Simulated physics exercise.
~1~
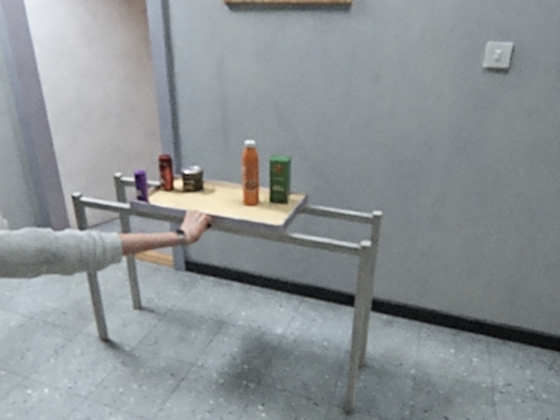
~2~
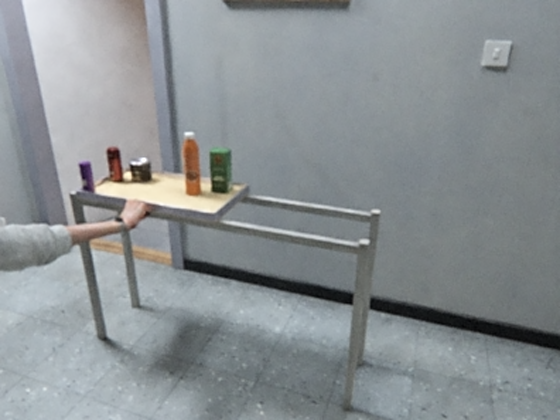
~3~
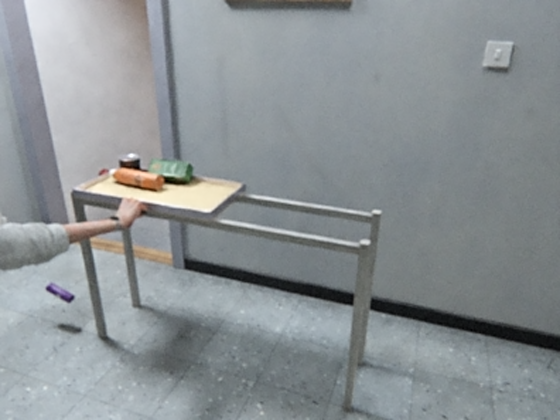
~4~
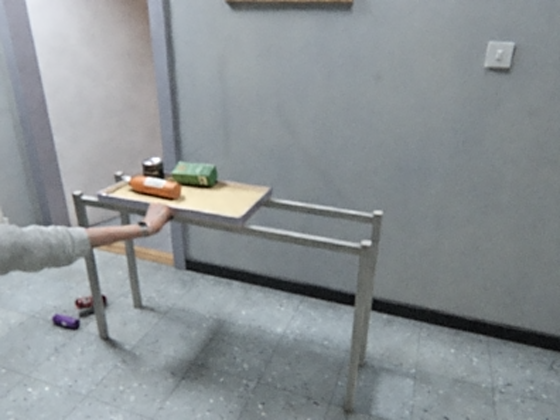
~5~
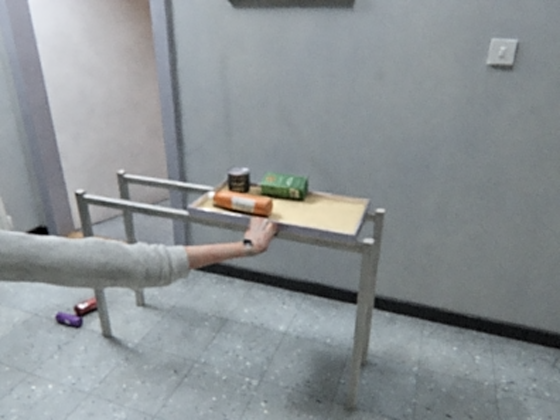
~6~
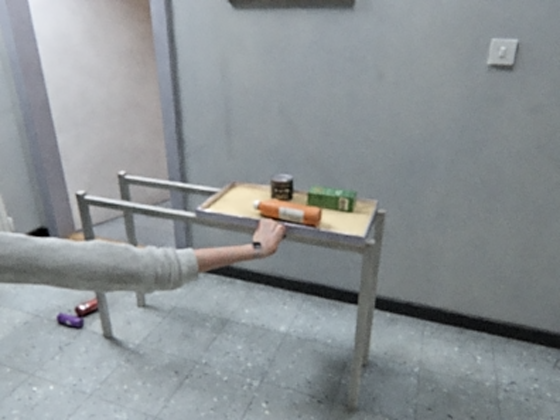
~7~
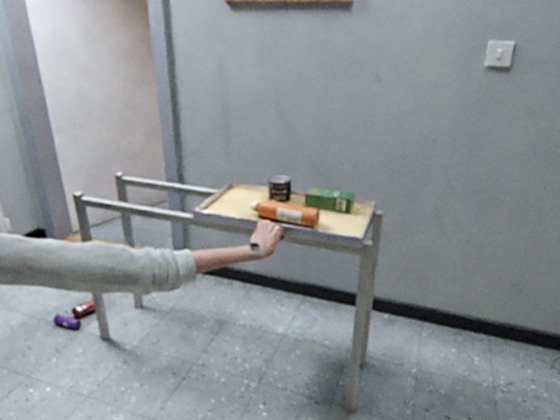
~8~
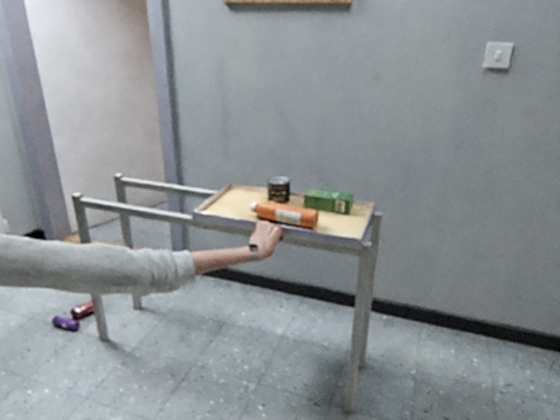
In a grey-walled room, a hand slides a tray left along a metal rack, toppling an orange bottle and green carton and sending a purple shaker and red can to the floor, then moves it right, where it rests with the black tin still upright.
